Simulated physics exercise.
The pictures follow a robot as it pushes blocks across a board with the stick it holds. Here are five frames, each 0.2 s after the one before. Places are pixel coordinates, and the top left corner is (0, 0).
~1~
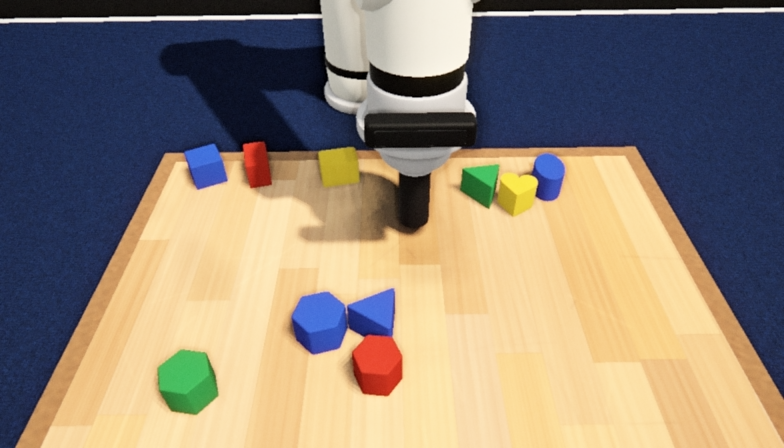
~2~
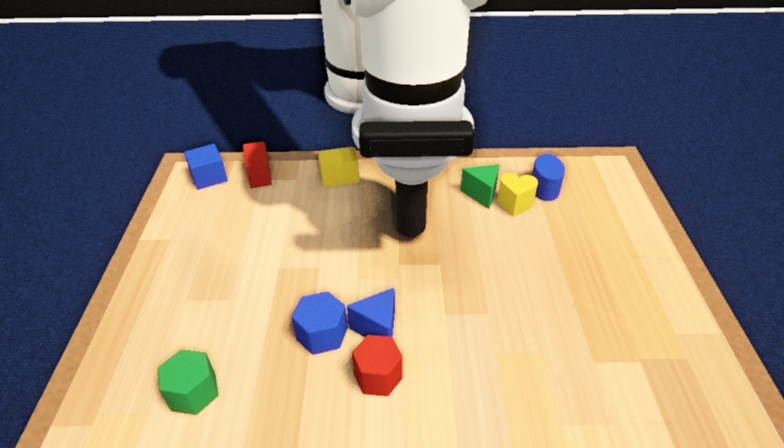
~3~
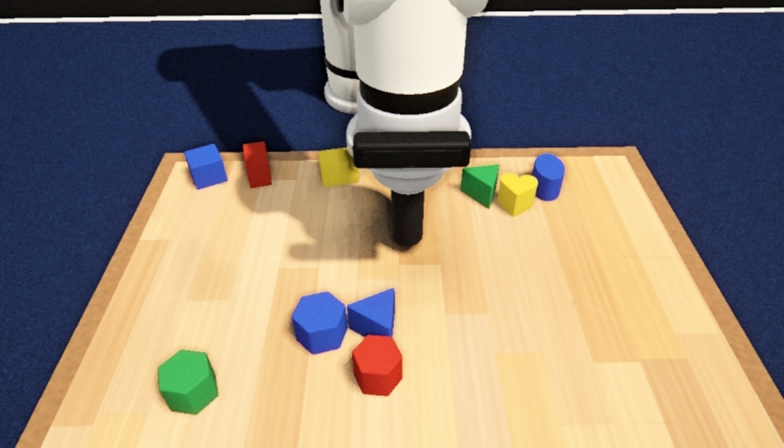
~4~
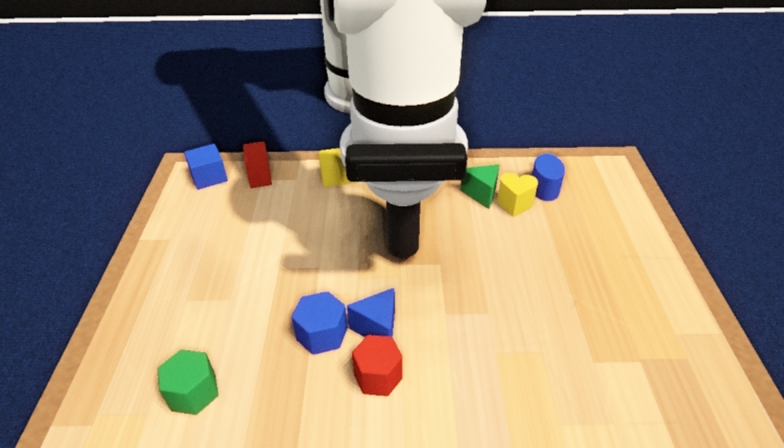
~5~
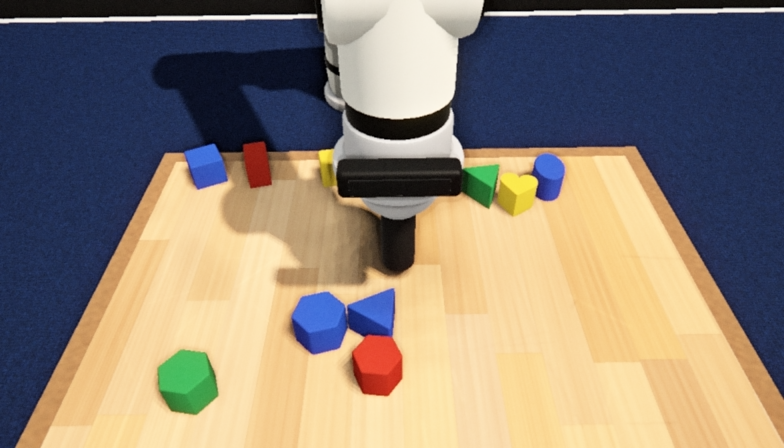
A light wooden board with a brown rim lies on a dark blue surface, seen from above at an angle by a still camera. Blue, red, yellow and green blocks line its far edge, while blue, red and green ones sit nearer. A white robot arm slides its black stick slightly toward the viewer and left, touching no block.
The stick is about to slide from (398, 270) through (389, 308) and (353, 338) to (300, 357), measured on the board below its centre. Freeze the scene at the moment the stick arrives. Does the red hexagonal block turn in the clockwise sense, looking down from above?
No, that is not what happens.
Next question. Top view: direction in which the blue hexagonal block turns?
Answer: Clockwise.
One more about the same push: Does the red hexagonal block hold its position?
In short: No.
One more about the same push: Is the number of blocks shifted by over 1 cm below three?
It seems not.
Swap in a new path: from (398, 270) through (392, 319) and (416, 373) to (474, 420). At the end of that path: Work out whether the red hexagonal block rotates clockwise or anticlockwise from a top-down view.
From overhead, anticlockwise.
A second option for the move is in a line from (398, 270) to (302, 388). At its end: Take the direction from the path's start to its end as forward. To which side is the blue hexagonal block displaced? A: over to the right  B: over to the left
A.
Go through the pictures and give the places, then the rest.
Lower end of the stick (414, 219), tops of blocks, green hexagonal block (183, 370), blue hexagonal block (318, 310), blue triangular block (377, 306), red hexagonal block (377, 353), in the first picture.
Stick (411, 227), blocks as before, in the second picture.
Stick (407, 236), blocks as before, in the third picture.
Stick (403, 247), blocks as before, in the fourth picture.
Stick (398, 260), green hexagonal block (183, 370), blue hexagonal block (318, 310), blue triangular block (377, 306), red hexagonal block (377, 353), in the fifth picture.
On the path given first. One third of the way, stick (389, 298); blue triangular block (376, 312), turned 20° clockwise.
Two thirds of the way, stick (350, 329); blue hexagonal block (307, 311); blue triangular block (349, 347), turned 35° clockwise; red hexagonal block (367, 382), turned 50° anticlockwise.
At the end, stick (298, 348); green hexagonal block not moved; blue hexagonal block (267, 311), turned 30° clockwise; blue triangular block (330, 355); red hexagonal block (368, 383), turned 55° anticlockwise.
